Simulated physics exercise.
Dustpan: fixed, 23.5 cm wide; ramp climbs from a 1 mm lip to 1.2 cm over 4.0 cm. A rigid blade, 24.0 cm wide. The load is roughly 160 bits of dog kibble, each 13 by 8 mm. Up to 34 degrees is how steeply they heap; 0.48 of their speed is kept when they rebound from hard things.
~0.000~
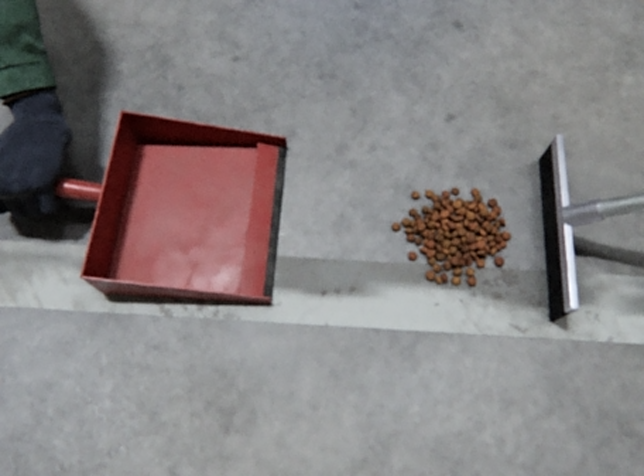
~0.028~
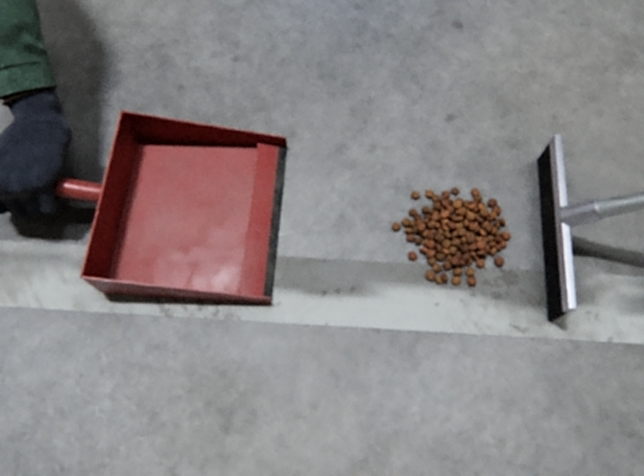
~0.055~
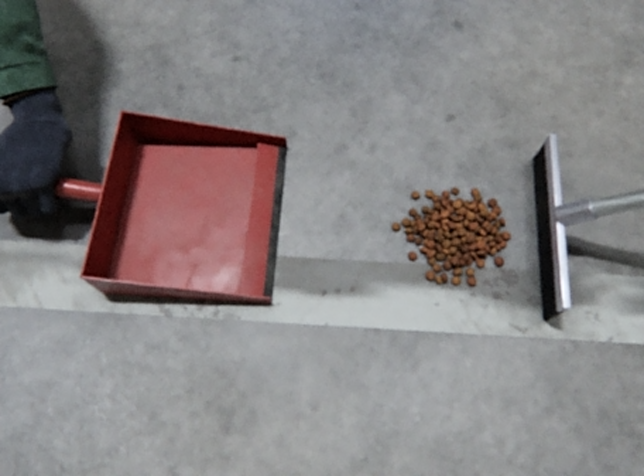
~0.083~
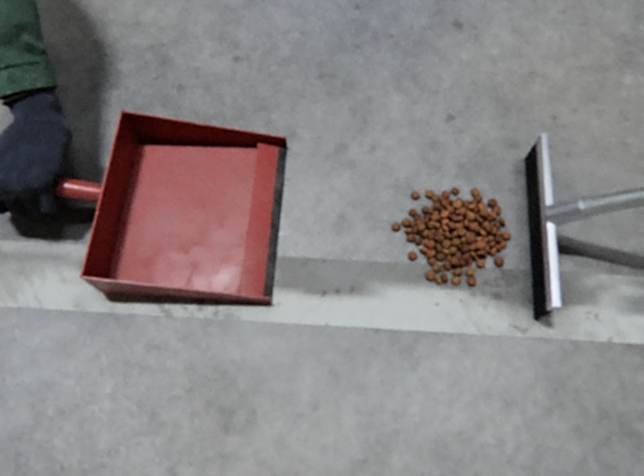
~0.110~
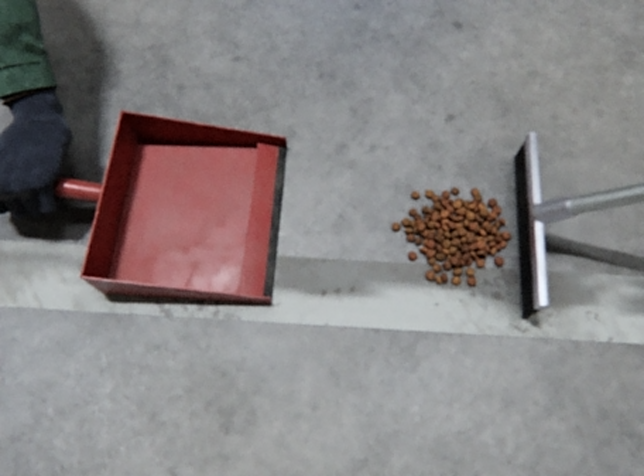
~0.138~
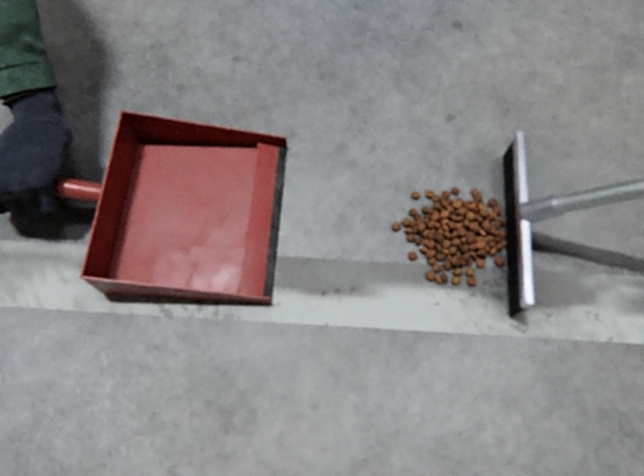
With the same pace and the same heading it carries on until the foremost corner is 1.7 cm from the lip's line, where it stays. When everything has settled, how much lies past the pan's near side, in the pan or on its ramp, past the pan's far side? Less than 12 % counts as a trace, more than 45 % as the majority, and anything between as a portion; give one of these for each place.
Near side - a trace, pan - the majority, far side - a trace.
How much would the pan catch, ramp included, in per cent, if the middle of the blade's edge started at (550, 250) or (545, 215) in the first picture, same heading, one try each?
The two tries give some 50 % and some 50 %.
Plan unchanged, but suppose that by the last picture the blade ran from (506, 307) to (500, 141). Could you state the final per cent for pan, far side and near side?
The pan gets 60, the far side 5 and the near side 5.
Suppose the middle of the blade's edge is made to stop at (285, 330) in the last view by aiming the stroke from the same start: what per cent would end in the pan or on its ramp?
About 20 %.
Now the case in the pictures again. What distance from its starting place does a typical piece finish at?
Around 26 centimetres.
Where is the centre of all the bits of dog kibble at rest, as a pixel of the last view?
Roughly (276, 214).
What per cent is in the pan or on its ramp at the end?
Estimate: Close to 50 %.
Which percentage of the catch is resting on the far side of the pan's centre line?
Roughly 50 percent.
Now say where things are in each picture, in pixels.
Blade from (570, 308) to (556, 142), moved 0.0 cm, 0 of the pieces shifted so far; middle of the pieces at (458, 227); pan at (187, 215), in the first frame.
Blade from (568, 308) to (555, 142), moved 0.2 cm, 0 of the pieces shifted so far; middle of the pieces at (458, 227), in the second frame.
Blade from (563, 308) to (550, 141), moved 0.9 cm, 0 of the pieces shifted so far; middle of the pieces at (458, 227), in the third frame.
Blade from (553, 307) to (541, 140), moved 2.0 cm, 0 of the pieces shifted so far; middle of the pieces at (458, 227), in the fourth frame.
Blade from (540, 305) to (530, 139), moved 3.5 cm, 0 of the pieces shifted so far; middle of the pieces at (458, 227), in the fifth frame.
Blade from (526, 304) to (518, 138), moved 5.2 cm, 2 of the pieces shifted so far; middle of the pieces at (458, 227); pan at (187, 215). Its pace works out near 0.59 m/s, heading 3 degrees away from the viewer's side, in the sixth frame.
After 0.38 s, middle of the blade 17 cm from the lip; 0 % over the lip, far side 0 %, near side 0 %.
Then, at 0.55 s, middle of the blade 7 cm from the lip; 0 % over the lip, far side 0 %, near side 0 %.
After 0.83 s, middle of the blade 2 cm from the lip; 50 % over the lip, far side 0 %, near side 5 %.
At rest (1.3 s), near side 5 %, pan 50 %, far side 5 %, in front of the lip or behind the blade 40 %.
